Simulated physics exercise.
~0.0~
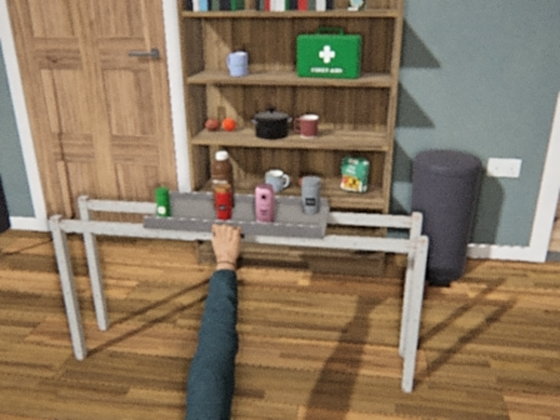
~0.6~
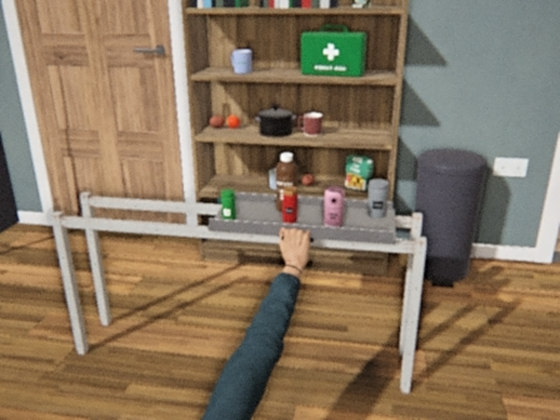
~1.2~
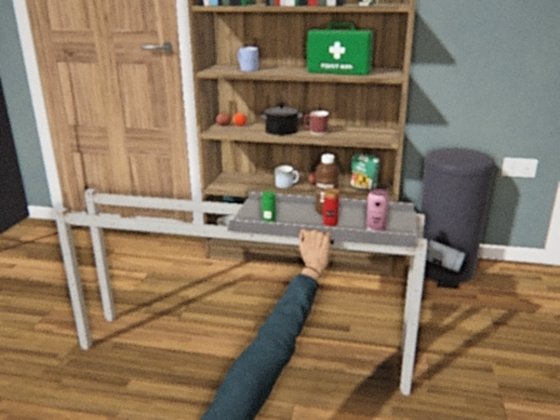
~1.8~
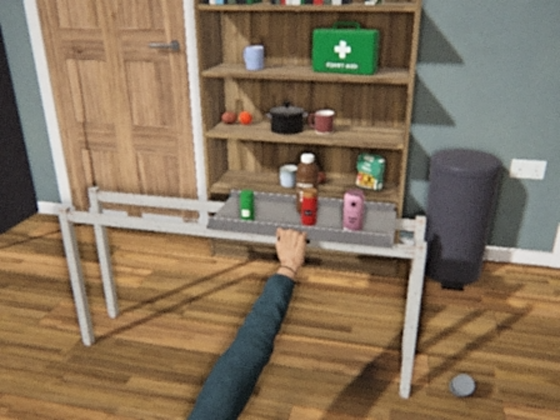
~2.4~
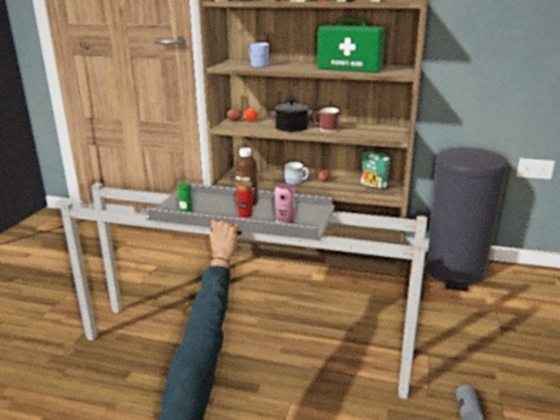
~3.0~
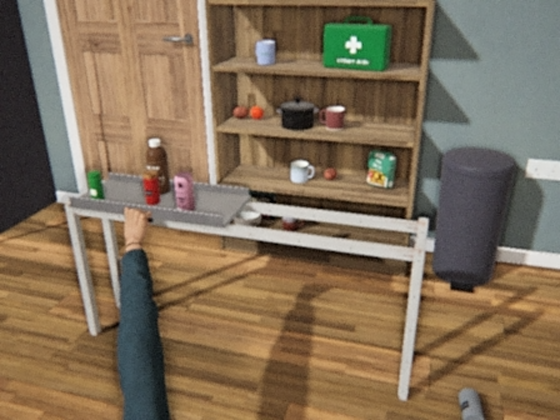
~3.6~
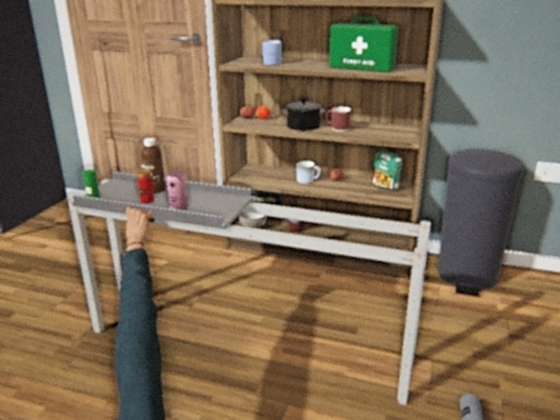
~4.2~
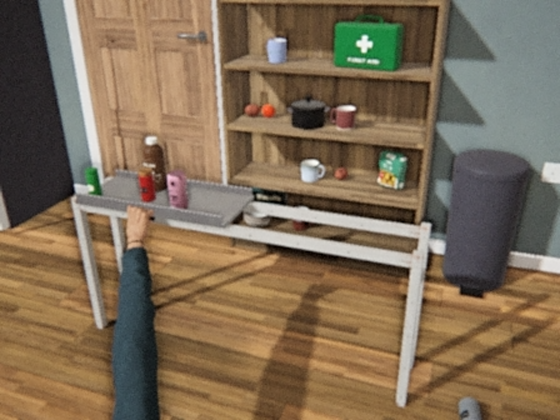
At first, a hand holds the front of a grey tray on a pale rail frame, with a green shaker, a red shaker, a brown bottle, a pink can and a grey jar standing on it. The tray slides right, and the grey jar goes off the right end, tipping as it falls toward the floor. The tray then starts back left while the jar lies on the floorboards. The hand and tray travel on across to the left end of the rails. Finally the tray rests there, its four remaining items upright, with the jar on its side on the floor at lower right.
